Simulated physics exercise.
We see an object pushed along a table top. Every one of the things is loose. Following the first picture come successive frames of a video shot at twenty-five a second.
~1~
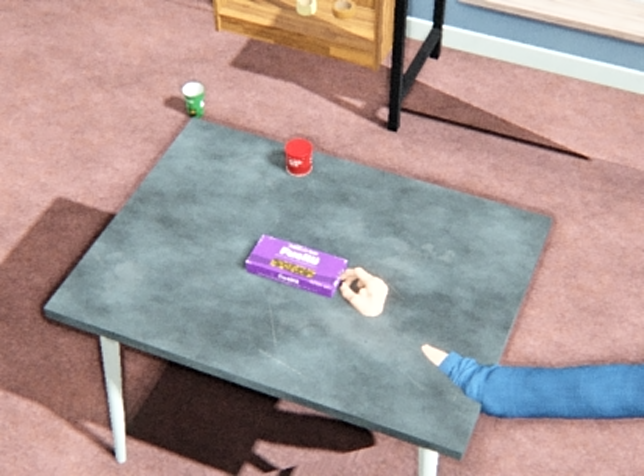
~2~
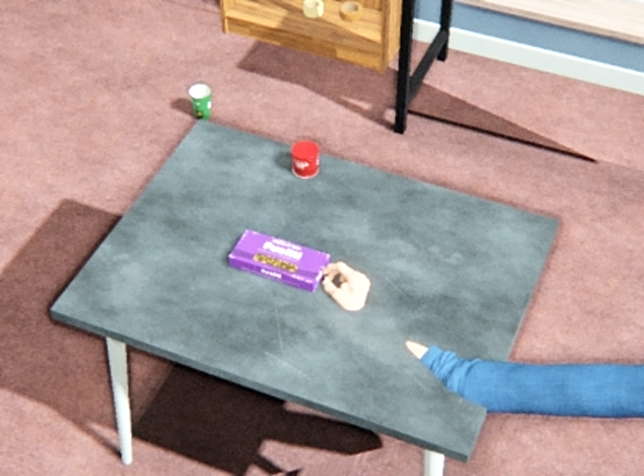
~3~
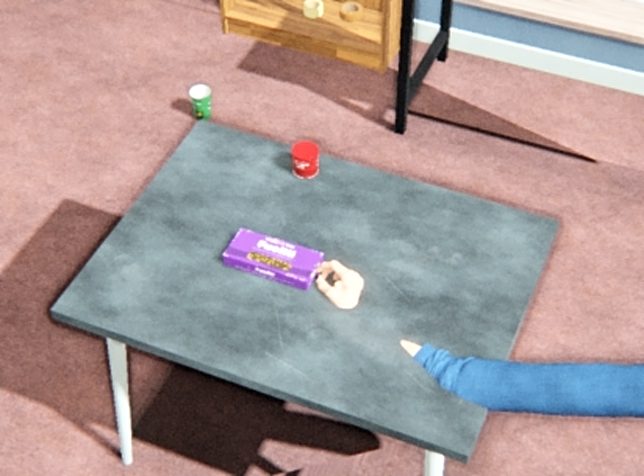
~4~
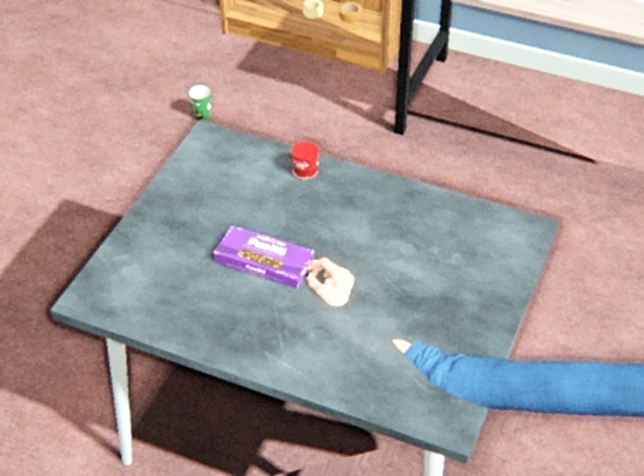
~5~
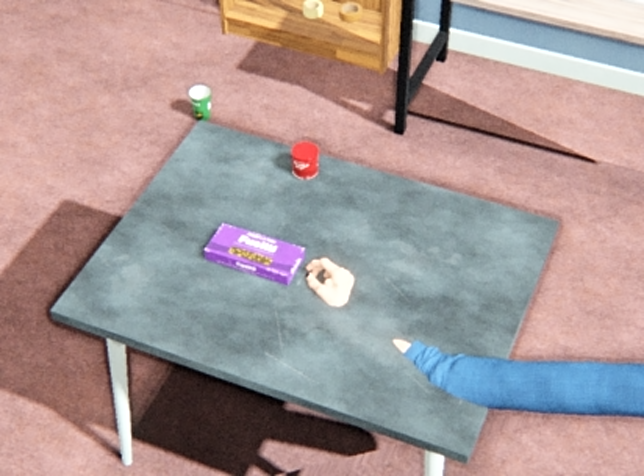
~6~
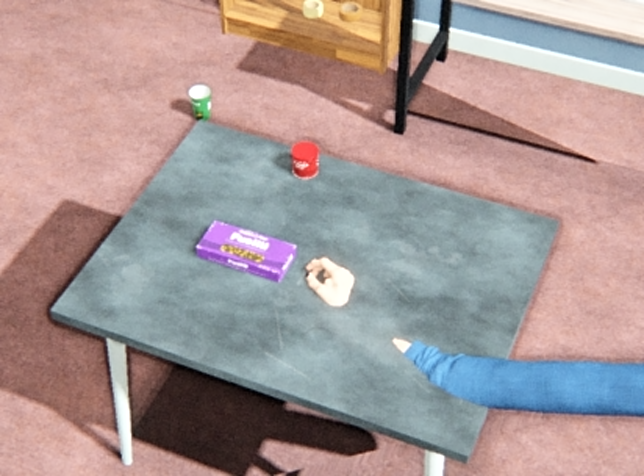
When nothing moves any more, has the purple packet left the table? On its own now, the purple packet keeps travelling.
No, it is left on the table.
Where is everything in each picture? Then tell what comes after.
In the first frame, under the hand; purple packet (297, 266).
In the second frame, under the hand; purple packet (280, 261).
In the third frame, under the hand; purple packet (274, 259).
In the fourth frame, purple packet (264, 257).
In the fifth frame, purple packet (255, 254) shifted a little.
In the sixth frame, purple packet (247, 251) shifted a little.
Then, 0.10 s on from there, purple packet shifted a little near (232, 247).
Then, 0.20 s on from there, purple packet shifted a little near (226, 245).
Then, 0.30 s on from there, purple packet resting near (226, 245).
In the end, moved from the start, purple packet. At the end, from the last picture's camera, purple packet near (226, 245).
